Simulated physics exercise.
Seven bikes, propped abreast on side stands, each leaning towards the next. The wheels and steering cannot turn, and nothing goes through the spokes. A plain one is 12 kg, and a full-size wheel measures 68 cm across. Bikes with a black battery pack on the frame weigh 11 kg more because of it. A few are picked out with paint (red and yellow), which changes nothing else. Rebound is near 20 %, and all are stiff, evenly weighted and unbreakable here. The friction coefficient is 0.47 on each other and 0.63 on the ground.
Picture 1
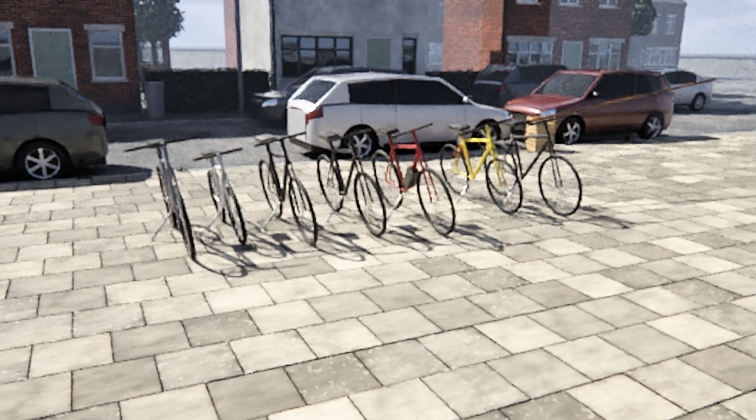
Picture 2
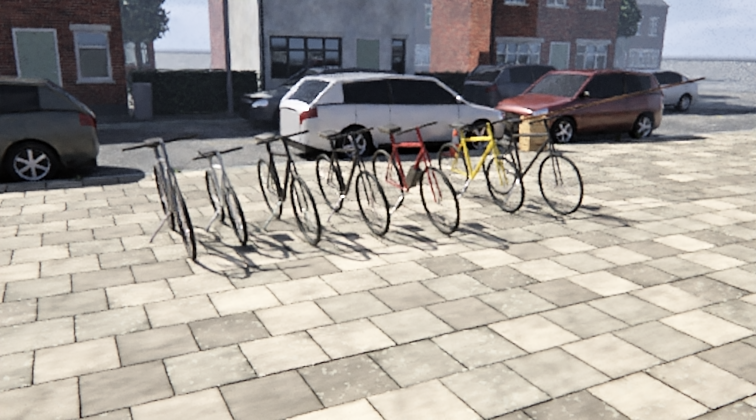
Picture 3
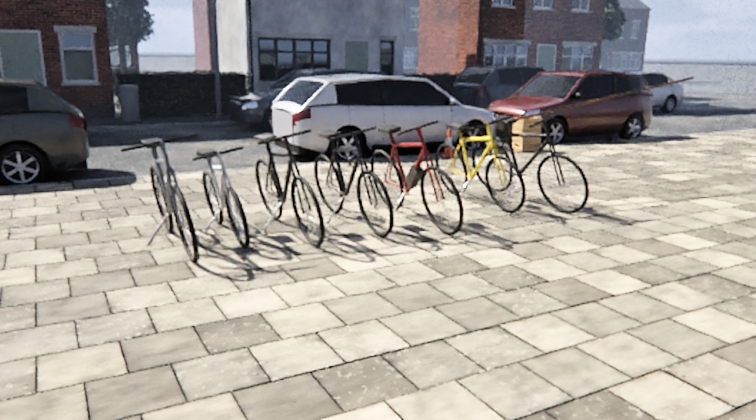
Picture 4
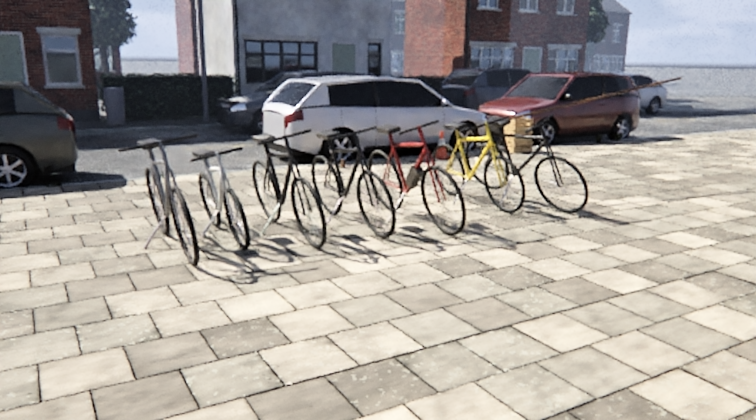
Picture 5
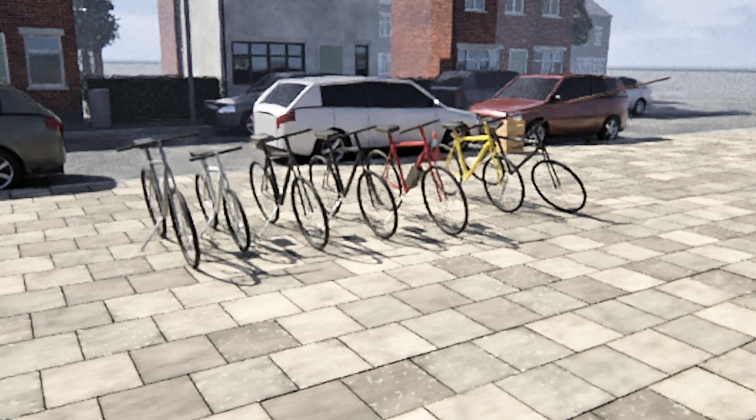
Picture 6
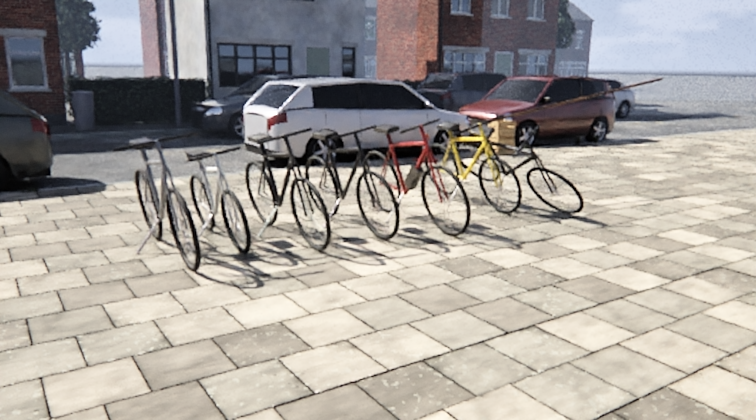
The black bike at the right end of a row of seven tilted left toward the yellow one as a thin pole pushed it from the right, while the others stayed standing on the paving.
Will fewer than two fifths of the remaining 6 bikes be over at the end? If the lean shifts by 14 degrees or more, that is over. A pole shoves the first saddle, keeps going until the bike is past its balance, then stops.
Yes, fewer than two fifths.
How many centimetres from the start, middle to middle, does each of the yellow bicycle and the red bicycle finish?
Yellow 60, red 0.
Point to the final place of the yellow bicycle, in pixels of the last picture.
I'd point at about (440, 185).
Then, 0.31 s past the last view, 1 of the 6 other bicycles over; yellow bicycle 27° from how it stood.
Then, 0.55 s past the last view, 1 of the 6 other bicycles over; yellow bicycle 66° from how it stood.
In the end, 1 of the 6 other bicycles over; yellow bicycle 66° from how it stood; red bicycle unmoved. That is 17 per cent. Five left standing. From the last view, middles, yellow bicycle near (440, 185), red bicycle near (406, 172).
